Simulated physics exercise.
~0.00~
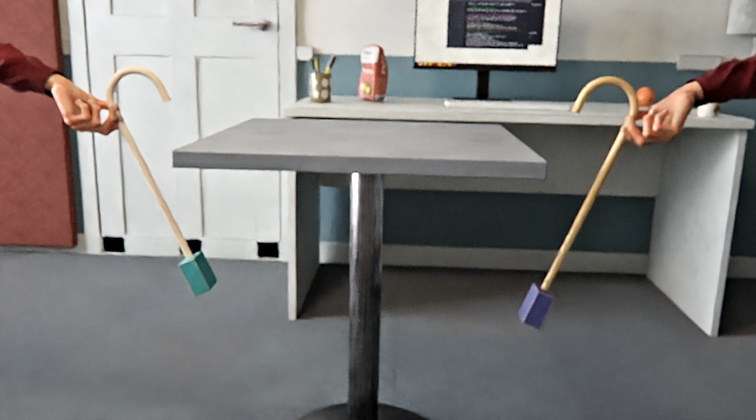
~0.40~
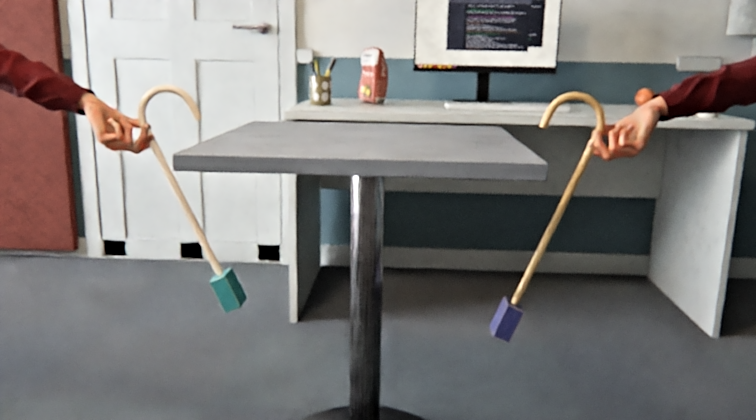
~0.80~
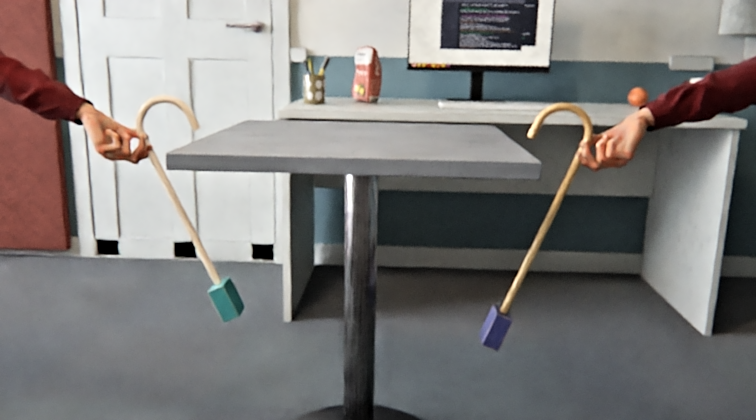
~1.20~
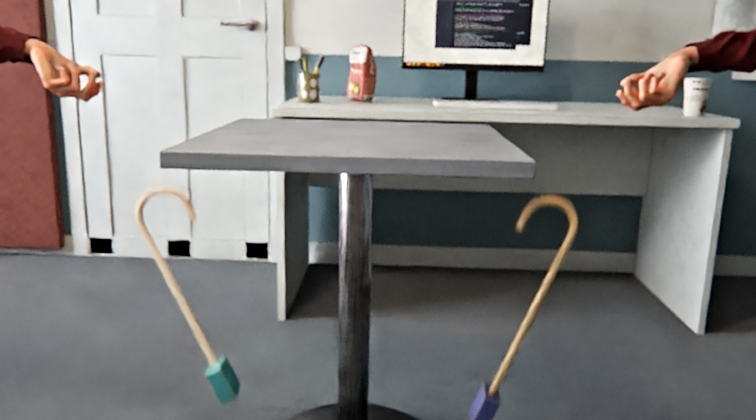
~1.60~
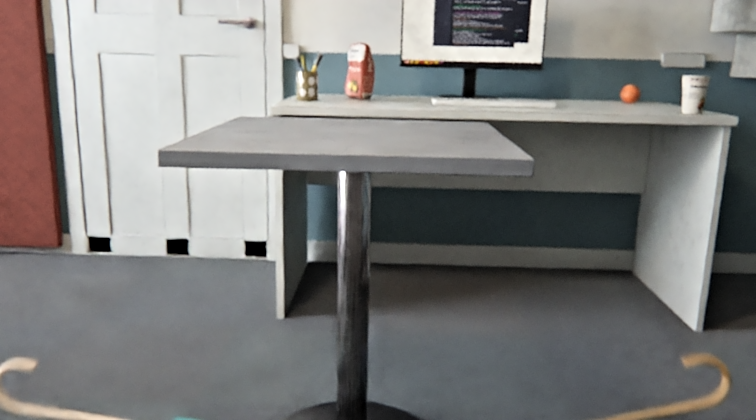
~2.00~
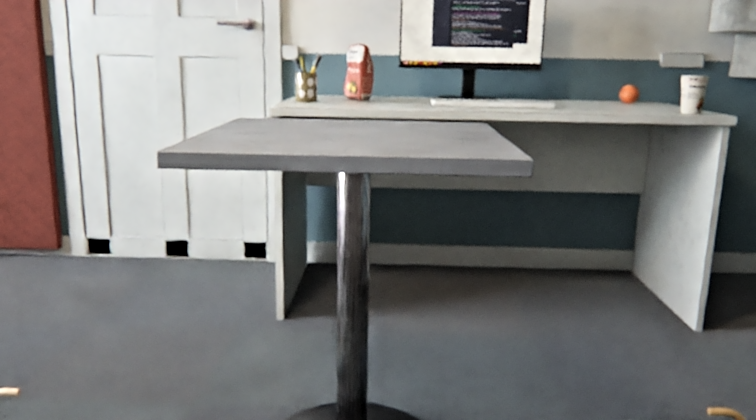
The footage shows two hands bringing hooked wooden canes, one with a turquoise block at its lower end and one with a purple-blue block, toward opposite sides of a grey table. The hands let go, and both canes drop to the floor, tipping outward toward the bottom corners.
